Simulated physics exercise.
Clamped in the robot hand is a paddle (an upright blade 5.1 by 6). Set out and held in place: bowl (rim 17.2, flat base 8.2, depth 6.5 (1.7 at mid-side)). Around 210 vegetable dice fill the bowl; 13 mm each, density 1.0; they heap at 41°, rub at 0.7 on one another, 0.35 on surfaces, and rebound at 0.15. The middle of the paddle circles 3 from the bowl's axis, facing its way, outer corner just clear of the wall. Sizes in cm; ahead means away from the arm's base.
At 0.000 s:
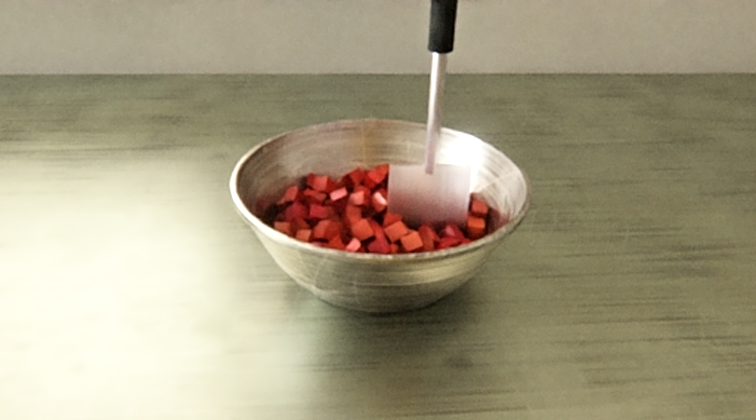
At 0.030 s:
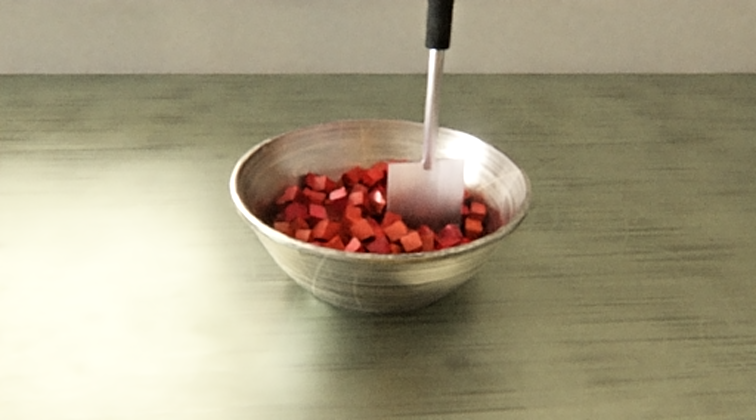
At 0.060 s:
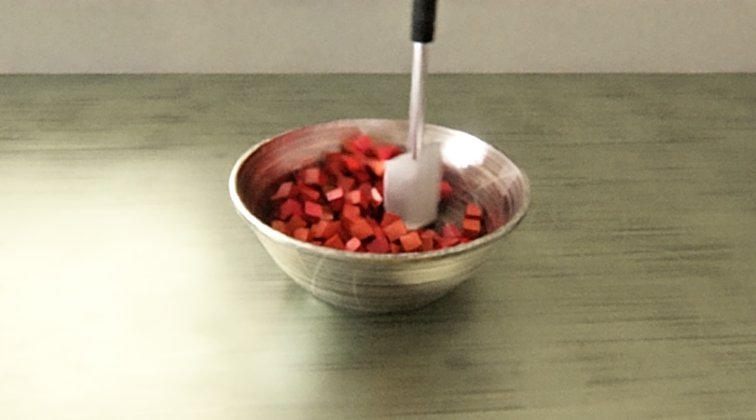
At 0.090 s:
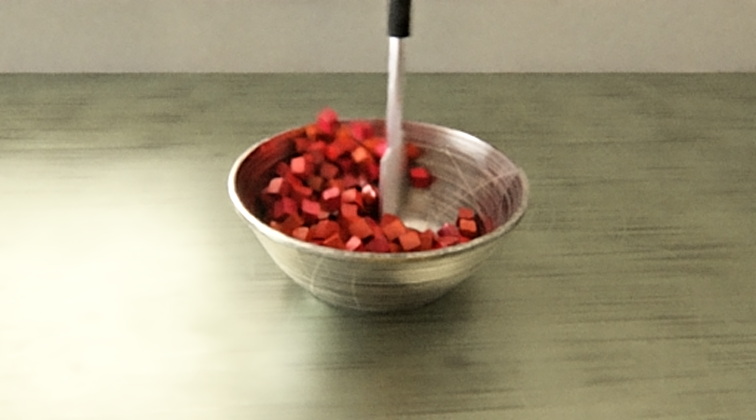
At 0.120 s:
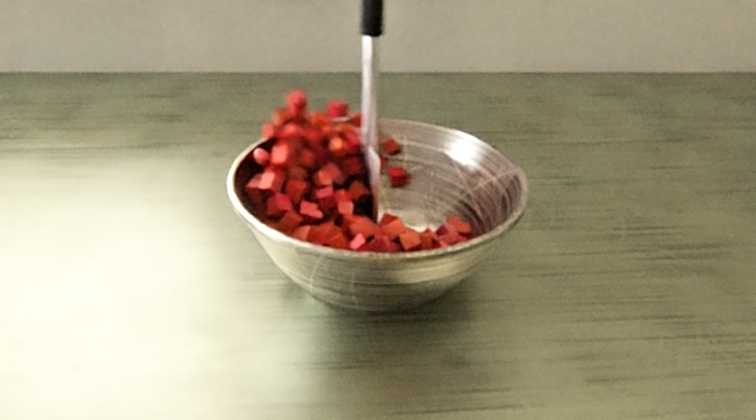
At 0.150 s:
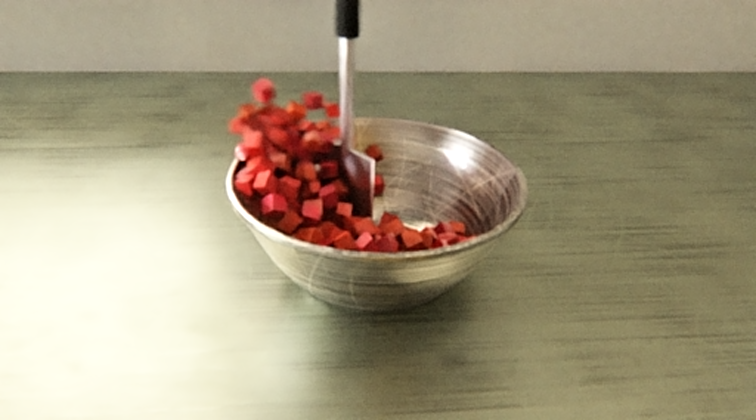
A grey-green streaked tabletop with a pale wall behind it is seen from slightly above, with bright light washing over the left side and the view staying still. A shiny metal bowl at the centre holds a heap of small red cubes, with a black-handled metal paddle upright among them. The paddle sweeps leftward through the bowl, turning as it goes, and pushes the cubes up above the left rim.
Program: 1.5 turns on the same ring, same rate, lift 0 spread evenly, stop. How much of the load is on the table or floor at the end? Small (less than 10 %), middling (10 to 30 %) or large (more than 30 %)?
Share on the table or floor: Large (more than 30 %).
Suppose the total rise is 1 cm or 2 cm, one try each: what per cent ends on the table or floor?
Some 40 and 40 per cent.
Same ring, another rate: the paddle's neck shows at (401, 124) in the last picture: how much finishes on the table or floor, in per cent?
Some 10 per cent.
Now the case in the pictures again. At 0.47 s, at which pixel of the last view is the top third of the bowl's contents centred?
Around (355, 143).
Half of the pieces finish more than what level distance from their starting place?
About 10 cm.
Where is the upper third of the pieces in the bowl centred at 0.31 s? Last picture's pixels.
At about (471, 209).
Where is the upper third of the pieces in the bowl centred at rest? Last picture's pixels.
Near (327, 261).
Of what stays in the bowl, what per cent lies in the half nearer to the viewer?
About 70 per cent.
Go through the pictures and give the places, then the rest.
In the first picture, paddle neck at (433, 142), 0° round; upper third of the load around (371, 209), from x 285 to 480, top at y 170; 212 in the bowl.
In the second picture, paddle neck at (430, 138), 11° round; upper third of the load around (371, 202), from x 285 to 475, top at y 170.
In the third picture, paddle neck at (417, 129), 39° round; upper third of the load around (363, 193), from x 280 to 475, top at y 150.
In the fourth picture, paddle neck at (395, 123), 68° round; upper third of the load around (336, 175), from x 270 to 475, top at y 120.
In the fifth picture, paddle neck at (370, 122), 97° round; upper third of the load around (311, 168), from x 260 to 470, top at y 100.
In the sixth picture, paddle neck at (347, 125), 126° round; upper third of the load around (289, 161), from x 240 to 470, top at y 90; 208 in the bowl, 4 in flight or on the tool.
After 0.31 s, 284° round, highest piece 9 above the table; 166 in the bowl, 20 on the table or floor, 26 in flight or on the tool.
After 0.47 s, 82° round, highest piece 9 above the table; 138 in the bowl, 66 on the table or floor, 8 in flight or on the tool.
After 0.76 s, 180° round, highest piece 6 above the table; 118 in the bowl, 94 on the table or floor.
After 1.46 s, 180° round, highest piece 6 above the table; 118 in the bowl, 94 on the table or floor.
At rest, 118 in the bowl, 94 on the table or floor. That is 44 % on the table or floor.
